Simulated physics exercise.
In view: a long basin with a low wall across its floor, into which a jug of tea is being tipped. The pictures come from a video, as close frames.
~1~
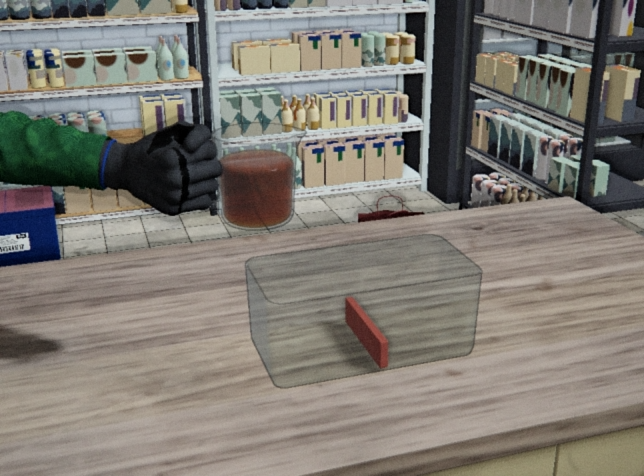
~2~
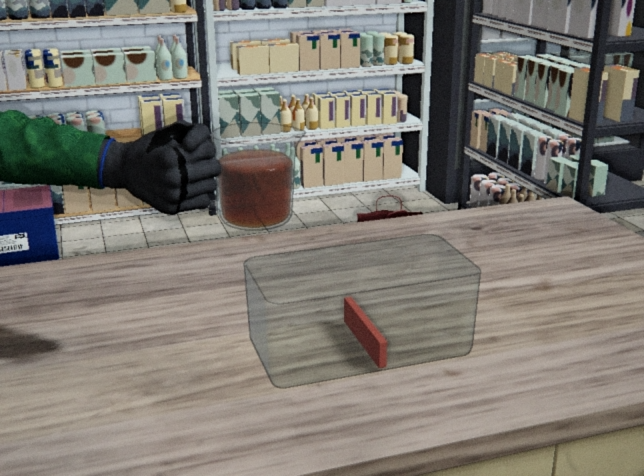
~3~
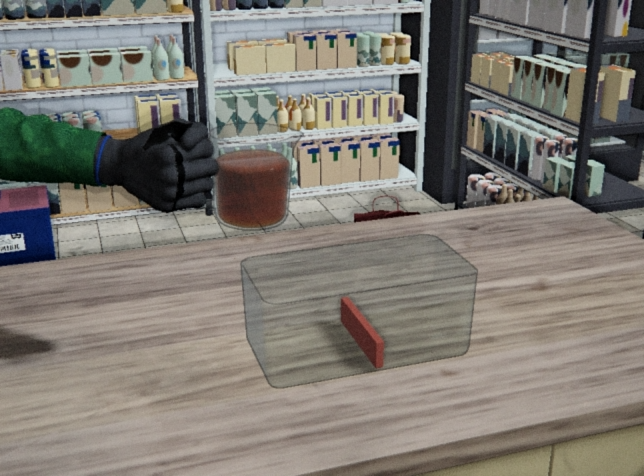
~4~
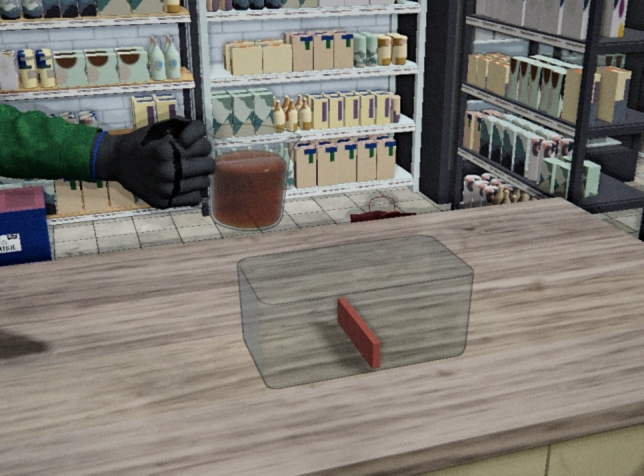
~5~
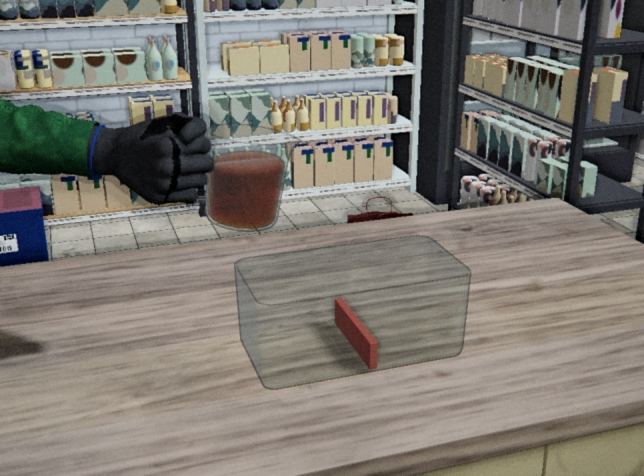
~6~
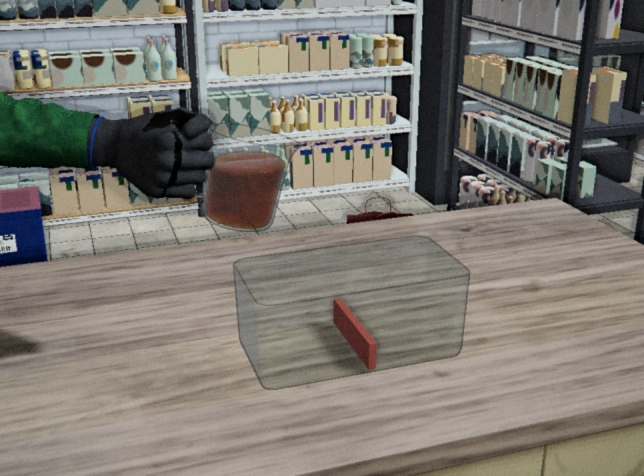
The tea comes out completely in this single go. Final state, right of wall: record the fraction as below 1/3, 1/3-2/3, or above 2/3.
Never reaches a third.
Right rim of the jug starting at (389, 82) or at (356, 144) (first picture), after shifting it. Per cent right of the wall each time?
The first start gives some 60 %, the second some 90 %.
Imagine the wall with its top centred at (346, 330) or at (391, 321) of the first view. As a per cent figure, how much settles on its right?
About 70 % and 10 %.
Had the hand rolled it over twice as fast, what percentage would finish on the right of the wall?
Some 5 per cent.
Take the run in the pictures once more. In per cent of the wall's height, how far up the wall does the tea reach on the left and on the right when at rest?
On the left it sits near 50, while on the right it sits near 10.
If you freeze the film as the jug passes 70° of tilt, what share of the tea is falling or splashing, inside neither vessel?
Near 15 in a hundred.
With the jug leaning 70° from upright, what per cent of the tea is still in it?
85 %.
A moment on, the jug is tipped part way and 83 per cent is still to pour, 3 is left of the wall and 0 right of it.
Next, the jug is tipped right over and 15 per cent is still to pour, 53 is left of the wall and 18 right of it.
Then the jug is tipped right over and 0 per cent is still to pour, 80 is left of the wall and 19 right of it.
Later the jug is tipped right over and 0 per cent is still to pour, 80 is left of the wall and 19 right of it.
In the end 80 per cent lies left of the wall, 19 right of it and 1 outside.
